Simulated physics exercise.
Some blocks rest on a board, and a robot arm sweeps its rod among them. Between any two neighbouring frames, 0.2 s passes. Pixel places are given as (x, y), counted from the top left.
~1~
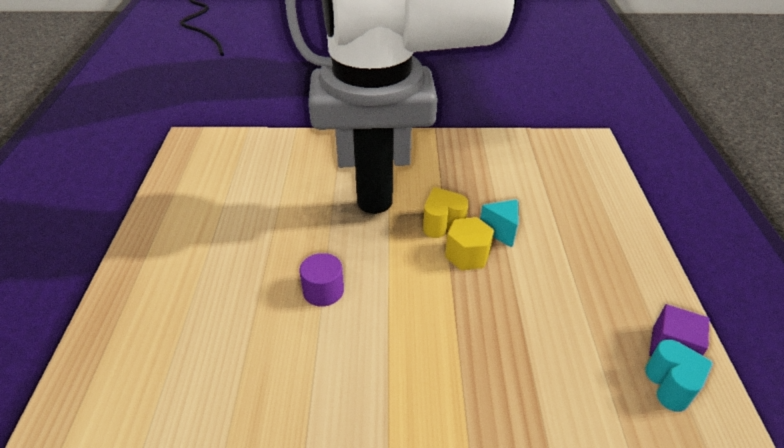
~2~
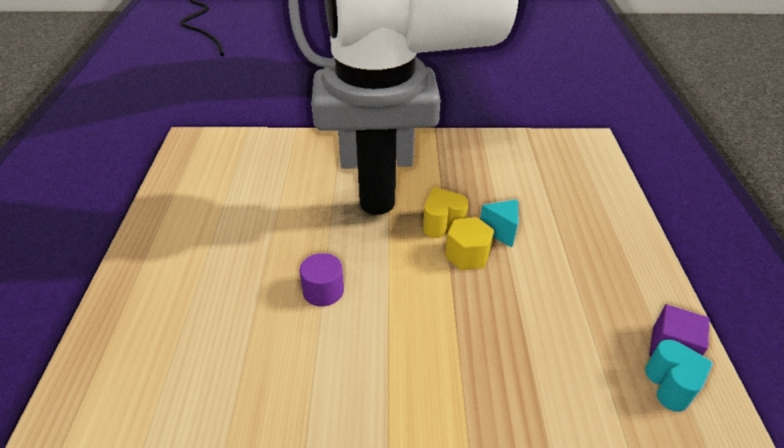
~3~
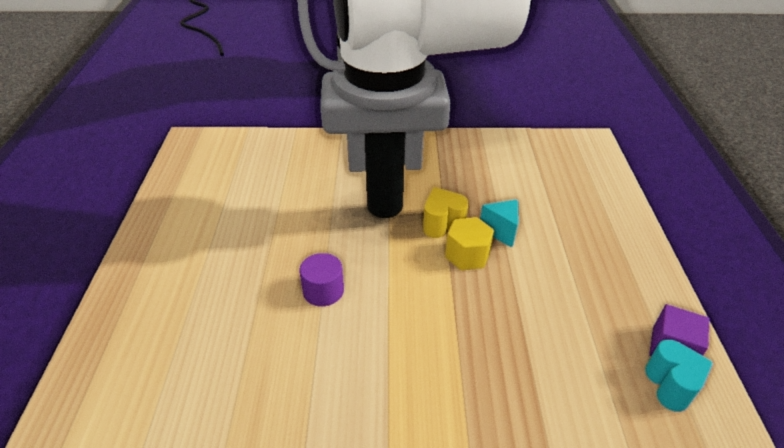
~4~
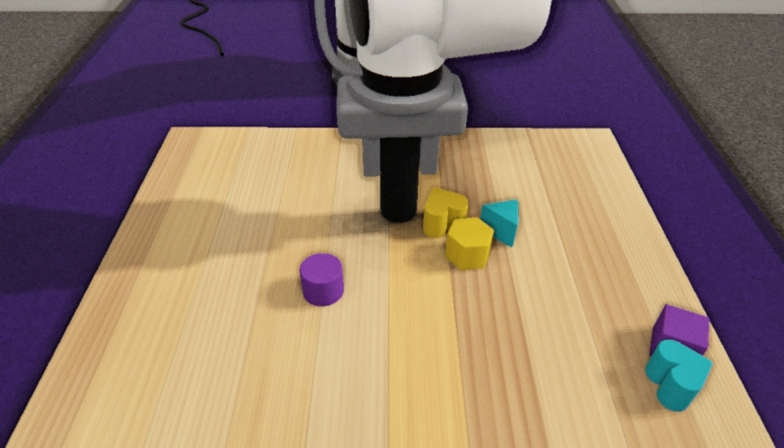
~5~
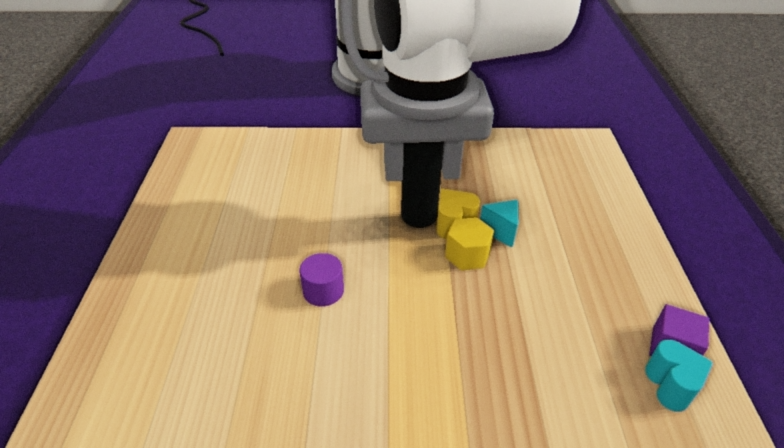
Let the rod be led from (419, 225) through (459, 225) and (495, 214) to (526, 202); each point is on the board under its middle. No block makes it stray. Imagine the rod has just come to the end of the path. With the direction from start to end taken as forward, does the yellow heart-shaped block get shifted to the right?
Going by the path, yes.
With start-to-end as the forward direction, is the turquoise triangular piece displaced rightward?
Yes, that is what happens.
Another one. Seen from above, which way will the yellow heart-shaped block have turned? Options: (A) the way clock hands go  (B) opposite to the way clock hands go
A - the way clock hands go.
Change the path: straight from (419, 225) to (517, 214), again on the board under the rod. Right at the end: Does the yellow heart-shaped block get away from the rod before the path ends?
No, that is not what happens.
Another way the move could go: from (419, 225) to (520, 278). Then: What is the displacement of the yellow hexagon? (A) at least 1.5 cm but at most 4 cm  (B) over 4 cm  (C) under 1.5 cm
B
The first path, step by step. One third of the way, rod at (461, 217); yellow heart-shaped block at (496, 196), turned 30° anticlockwise; turquoise triangular piece at (524, 210), turned 60° clockwise.
Two thirds of the way, rod at (496, 206); yellow heart-shaped block at (535, 191); turquoise triangular piece at (543, 213), turned 110° clockwise.
At the end, rod at (528, 194); yellow heart-shaped block at (567, 188), turned 25° clockwise; yellow hexagon not moved; turquoise triangular piece at (544, 213), turned 115° clockwise.
